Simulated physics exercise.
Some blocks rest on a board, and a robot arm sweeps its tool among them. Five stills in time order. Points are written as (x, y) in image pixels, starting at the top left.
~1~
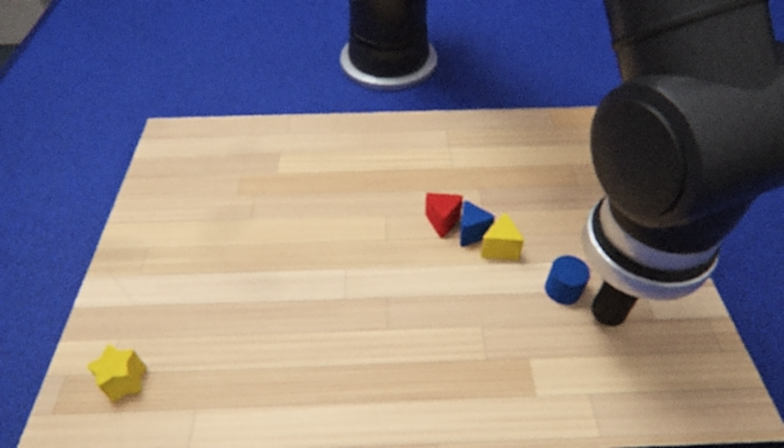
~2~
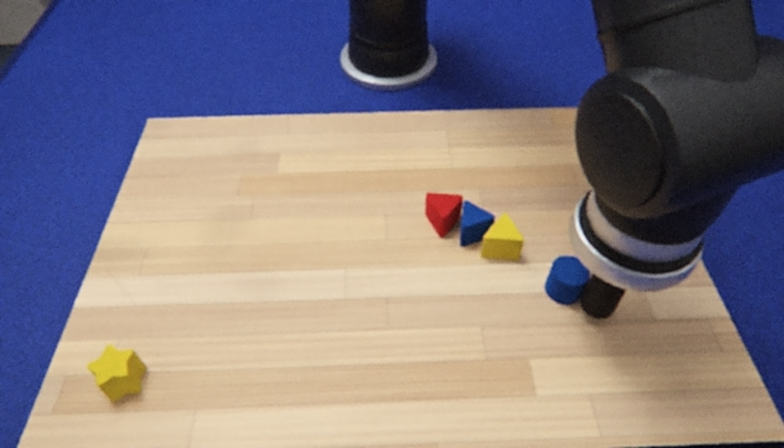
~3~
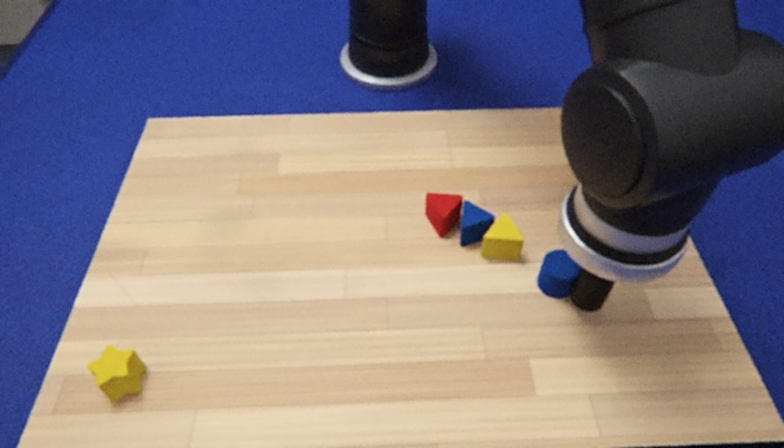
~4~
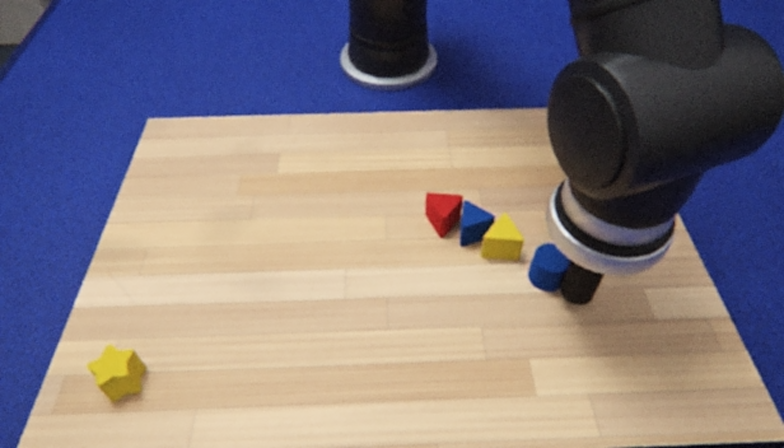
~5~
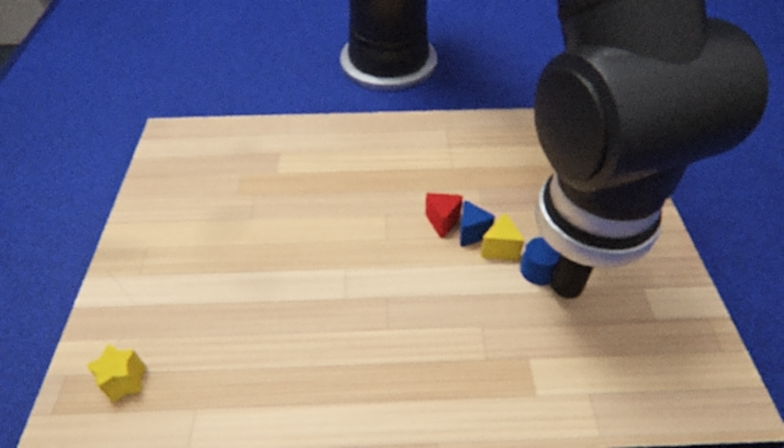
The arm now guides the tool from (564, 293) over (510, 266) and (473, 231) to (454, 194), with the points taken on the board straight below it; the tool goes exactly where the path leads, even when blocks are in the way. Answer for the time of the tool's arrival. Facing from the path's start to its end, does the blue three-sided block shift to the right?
It seems so.
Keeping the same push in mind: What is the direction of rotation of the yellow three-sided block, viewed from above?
From the top, the block rotates counterclockwise.
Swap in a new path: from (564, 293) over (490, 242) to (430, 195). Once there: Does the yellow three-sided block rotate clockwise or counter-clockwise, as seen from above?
From above, it looks like the yellow three-sided block goes counterclockwise.
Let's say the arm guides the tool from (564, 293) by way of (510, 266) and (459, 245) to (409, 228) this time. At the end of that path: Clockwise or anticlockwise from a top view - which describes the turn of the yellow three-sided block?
Looking from above, the answer is counterclockwise.
The first path, step by step. One third of the way, tool (512, 258); red three-sided block (438, 200), turned 15° anticlockwise; blue three-sided block (470, 205), turned 45° anticlockwise; yellow three-sided block (499, 201), turned 40° anticlockwise; blue circular block (517, 220).
Two thirds of the way, tool (474, 223); red three-sided block (436, 199), turned 25° anticlockwise; blue three-sided block (462, 192); yellow three-sided block (496, 192), turned 45° anticlockwise; blue circular block (513, 211).
At the end, tool (455, 186); red three-sided block (434, 198), turned 40° anticlockwise; blue three-sided block (443, 158), turned 20° anticlockwise; yellow three-sided block (496, 192), turned 45° anticlockwise; blue circular block (513, 211).
